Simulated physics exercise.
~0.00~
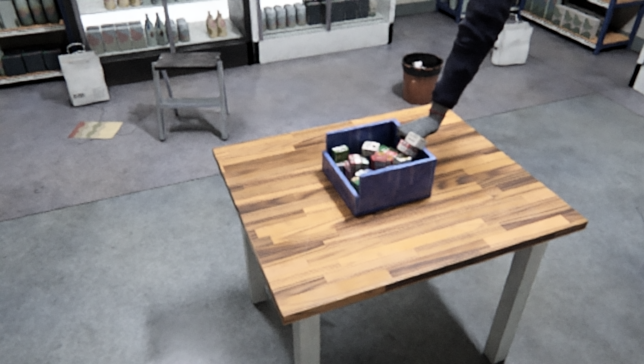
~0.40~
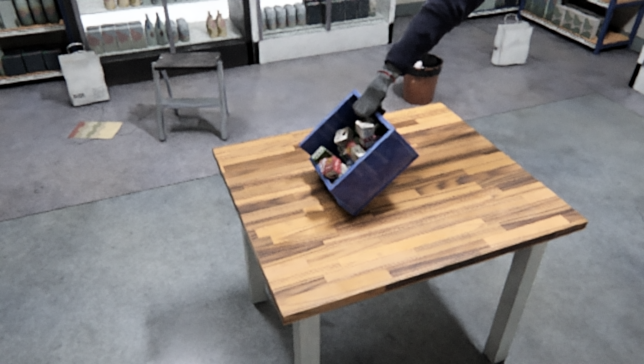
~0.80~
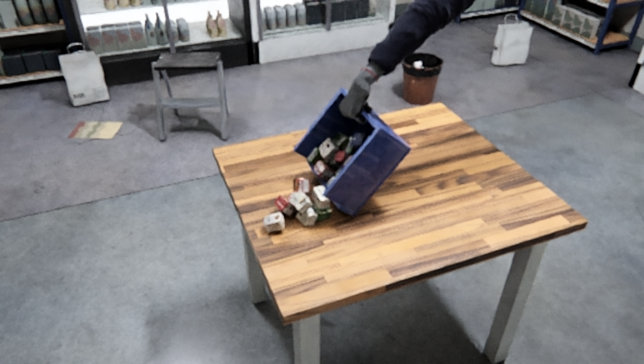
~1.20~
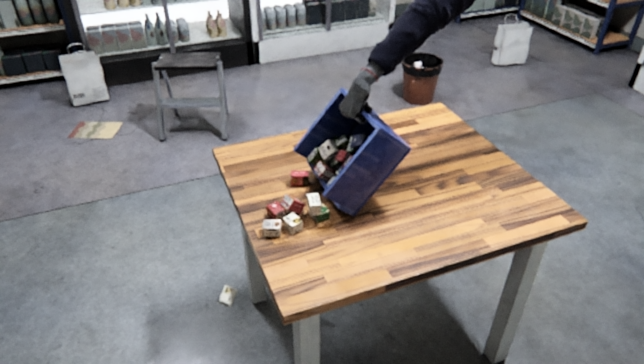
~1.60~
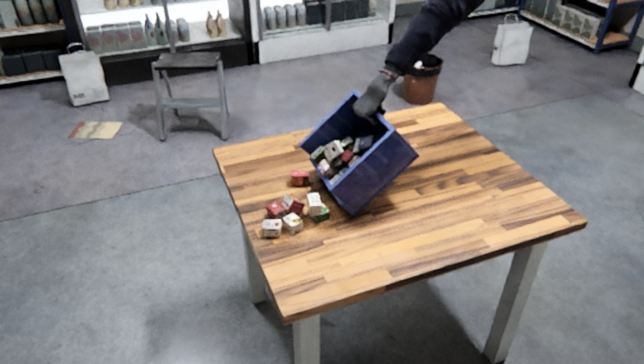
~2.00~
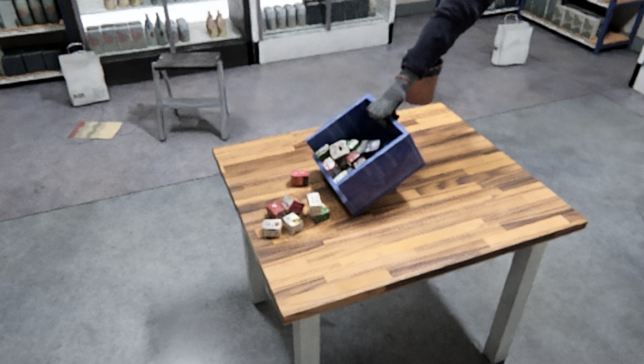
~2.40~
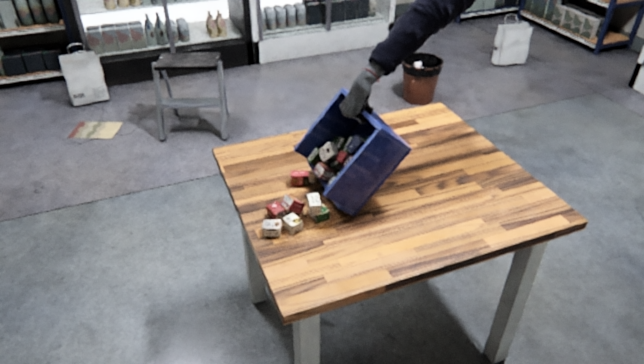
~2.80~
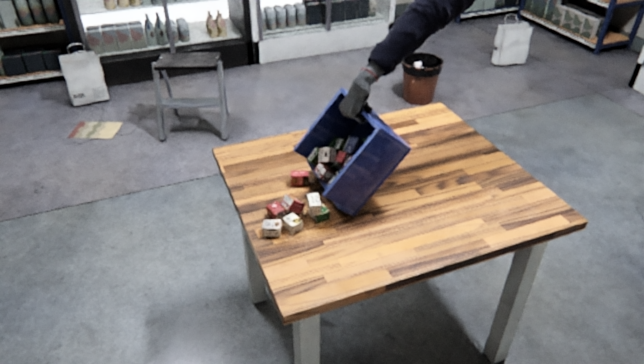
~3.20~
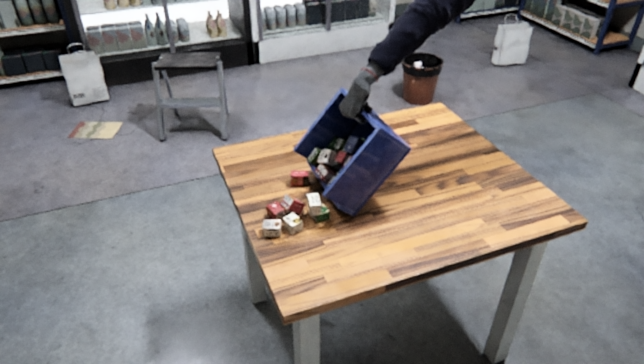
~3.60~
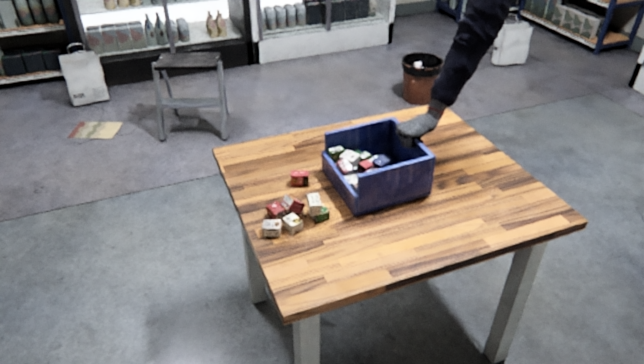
A gloved hand tips a blue crate, spilling some small cartons, then sets it flat.
